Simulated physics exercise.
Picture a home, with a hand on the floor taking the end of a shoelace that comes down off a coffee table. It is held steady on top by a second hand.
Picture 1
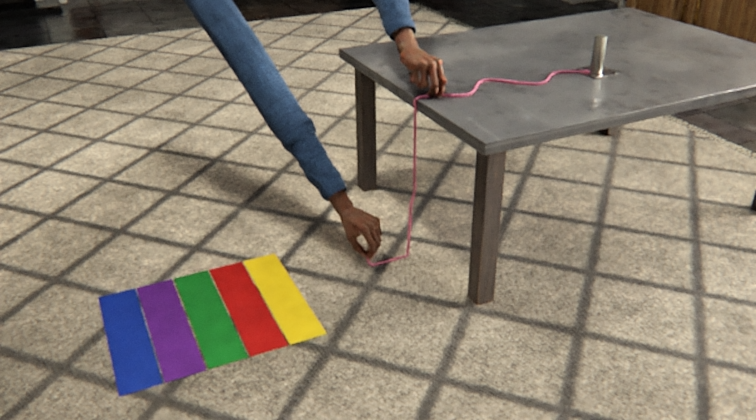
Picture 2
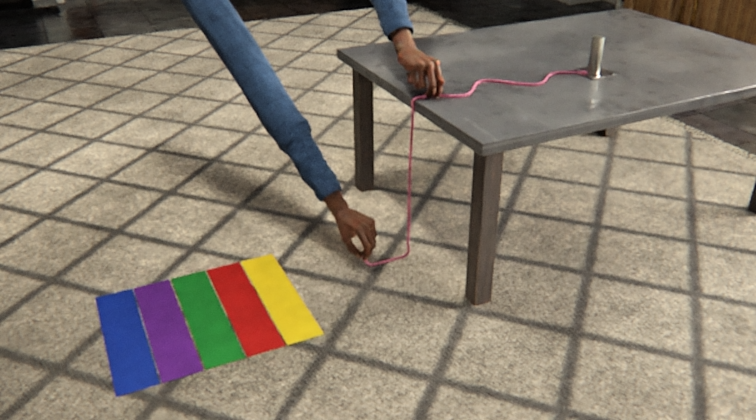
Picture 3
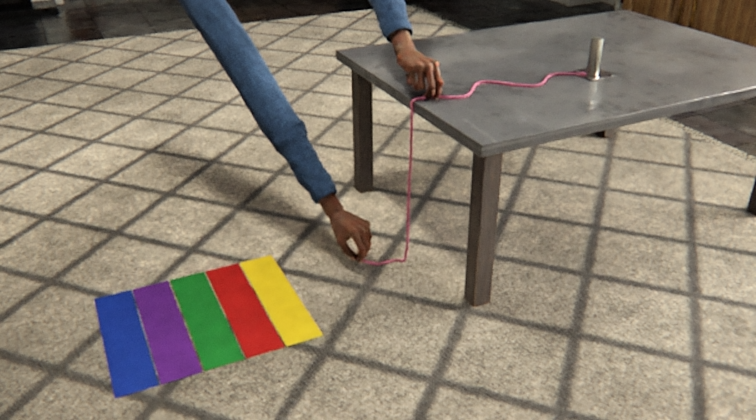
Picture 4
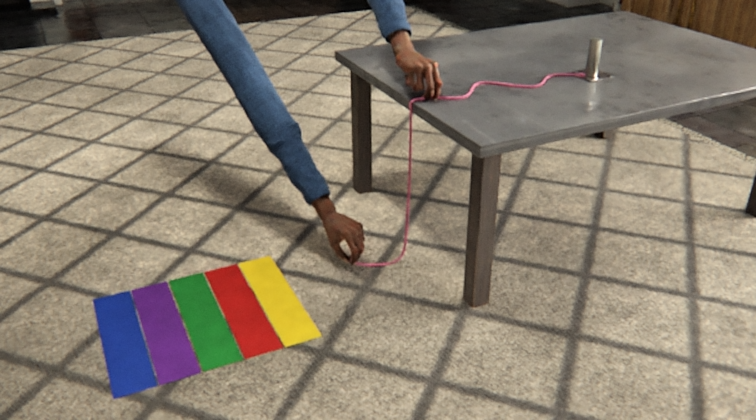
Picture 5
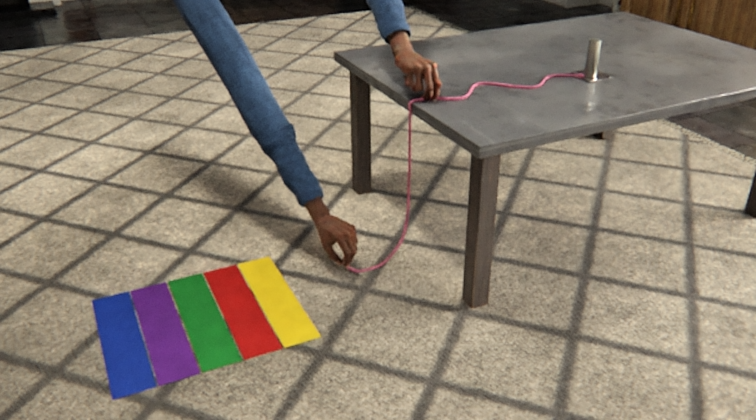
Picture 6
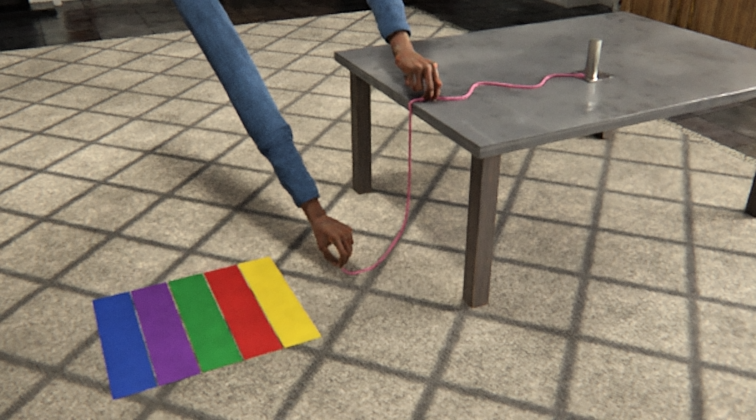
To begin with, one hand rests at the edge of a grey coffee table where a pink shoelace hangs down, while the other holds its end near the carpet. The lower hand then draws the end slightly left, toward the striped coloured mat, and the hanging lace bends into a curve.
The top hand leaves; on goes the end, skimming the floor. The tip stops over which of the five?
Over the green strip.
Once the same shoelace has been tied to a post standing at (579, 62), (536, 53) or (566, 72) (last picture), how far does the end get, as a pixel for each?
Try by try: (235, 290), (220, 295) and (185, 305).
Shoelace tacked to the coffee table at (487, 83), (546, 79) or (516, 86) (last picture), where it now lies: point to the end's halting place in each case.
Expect roughly (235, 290) for the first, (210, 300) for the second and (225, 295) for the third.
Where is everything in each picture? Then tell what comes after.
The first picture shows end (367, 255); yellow (299, 322); red (260, 334); green (221, 345); purple (179, 357); blue (137, 370).
The second picture shows end (362, 256); shoelace through (553, 74) (508, 82) (468, 94) (412, 121) (409, 187) (408, 252).
The third picture shows end (357, 259).
The fourth picture shows end (350, 261); shoelace through (551, 76) (505, 84) (466, 97) (411, 123) (409, 189) (403, 254).
The fifth picture shows end (343, 263).
The sixth picture shows end (339, 264); shoelace through (550, 77) (505, 85) (465, 97) (410, 123) (409, 189) (388, 252).
Soon after, end near (273, 282); over yellow.
Then, end near (230, 293); over red.
At full stretch, end near (204, 300); over green. It gets as far as the green strip.
